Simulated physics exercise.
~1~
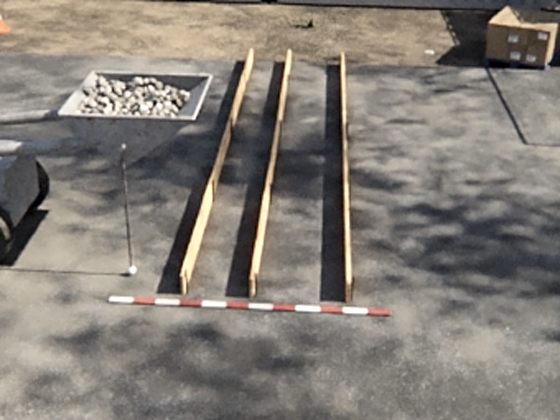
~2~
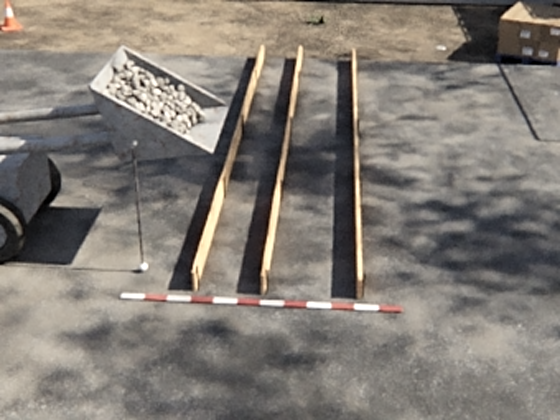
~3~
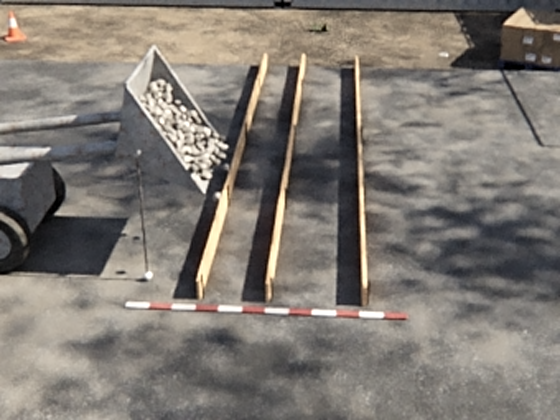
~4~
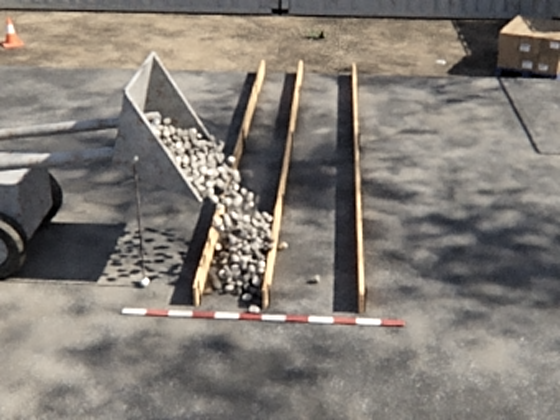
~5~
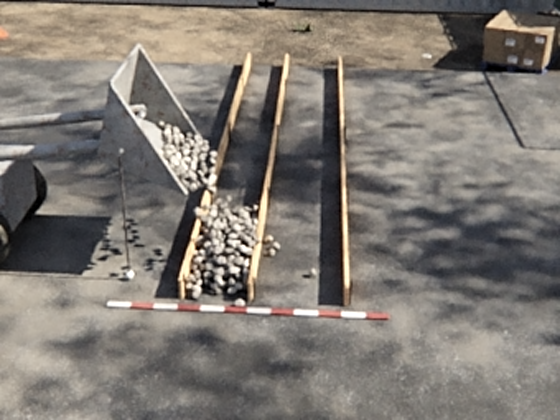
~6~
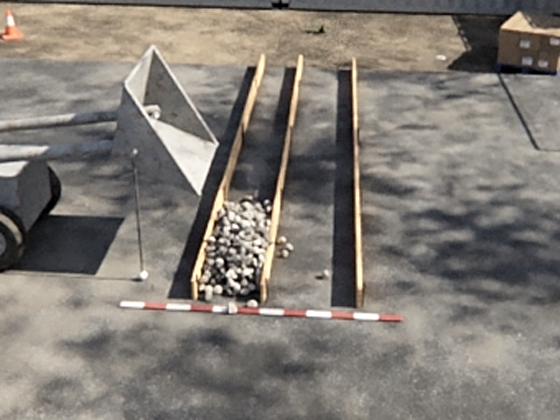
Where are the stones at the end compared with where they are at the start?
At the start the stones lie in the raised grey bucket at the upper left. By the end nearly all of them are heaped on the ground lower and to the right, between the left and middle boards near the striped staff.
